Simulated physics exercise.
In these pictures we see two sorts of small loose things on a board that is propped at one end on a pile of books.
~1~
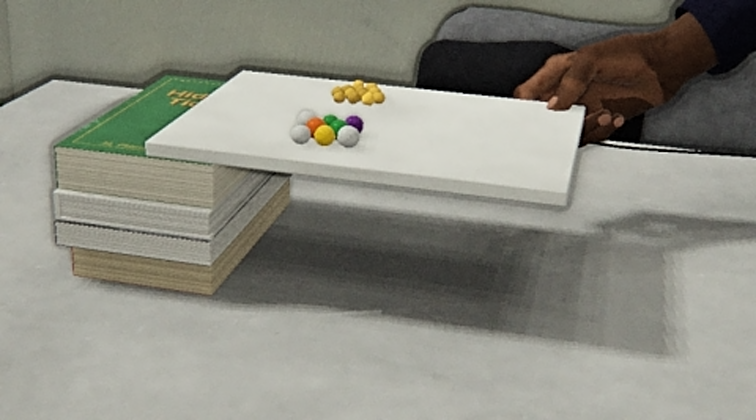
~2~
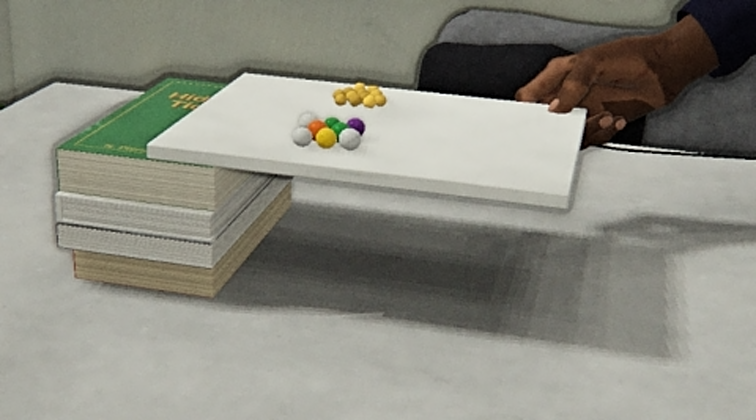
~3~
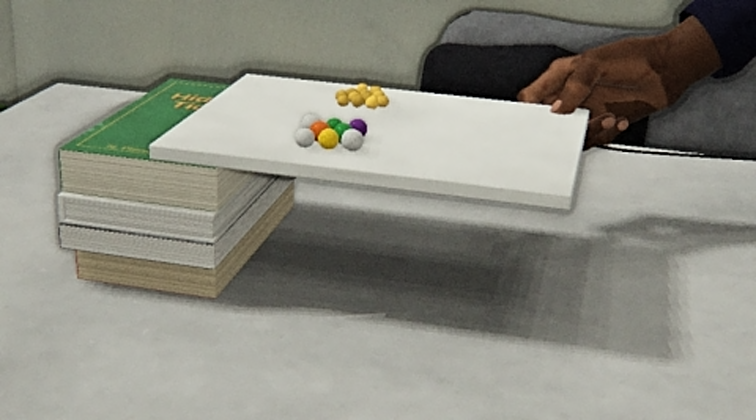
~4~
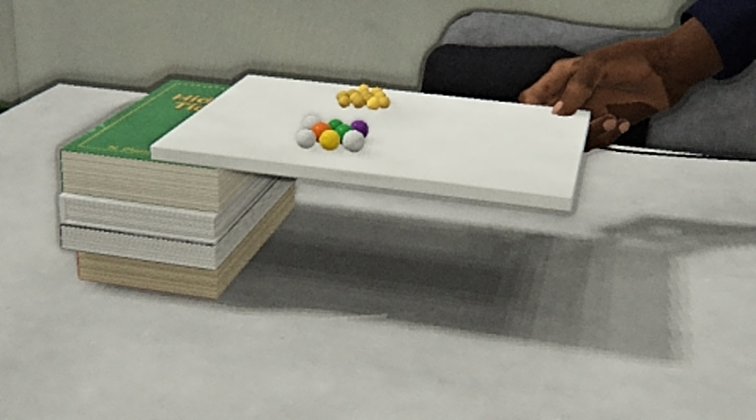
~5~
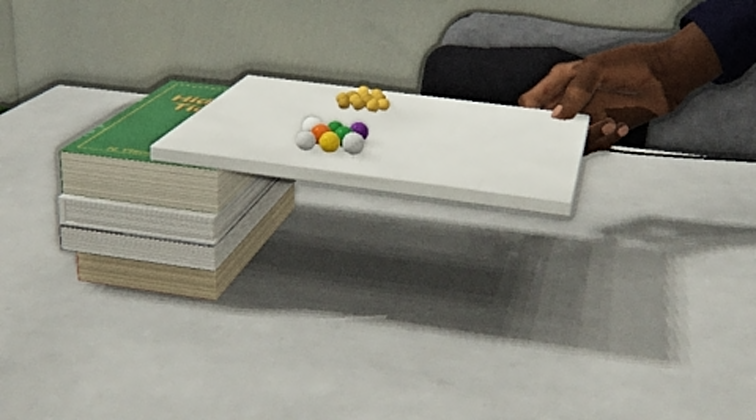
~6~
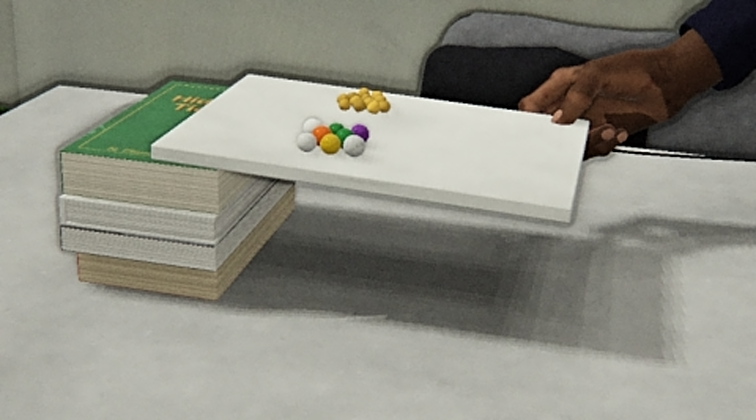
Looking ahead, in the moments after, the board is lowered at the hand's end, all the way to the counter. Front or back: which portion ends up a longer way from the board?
Foreground group.
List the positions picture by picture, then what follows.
The first picture shows held end of the board at (554, 193), level; book pile at (187, 135), nearly half as high as the board is long; front portion at (339, 130), a few glass marbles; back portion at (351, 95), a few puffed corn balls.
The second picture shows held end of the board at (555, 196), level; back portion at (352, 97).
The third picture shows held end of the board at (558, 197), level; front portion at (343, 134).
The fourth picture shows held end of the board at (559, 198), level; back portion at (356, 99).
The fifth picture shows held end of the board at (558, 203), down by 1°; front portion at (321, 135).
The sixth picture shows held end of the board at (558, 209), down by 2°; book pile at (193, 140); front portion at (322, 136), not moving; back portion at (356, 102), not moving.
Then, 0.41 s after the last picture, board sloping at 12°; front portion all still on the board; back portion all still on the board.
Then, 0.85 s after the last picture, board sloping at 24°; front portion mostly less than half a board's length out; back portion all still on the board.
Then, 1.37 s after the last picture, board resting at 26°; front portion mostly one to two board lengths out; back portion mostly less than half a board's length out.
By the end, board resting at 26°; front portion mostly more than two board lengths out, about half gone off the counter; back portion mostly less than half a board's length out; the front portion has gone farther.
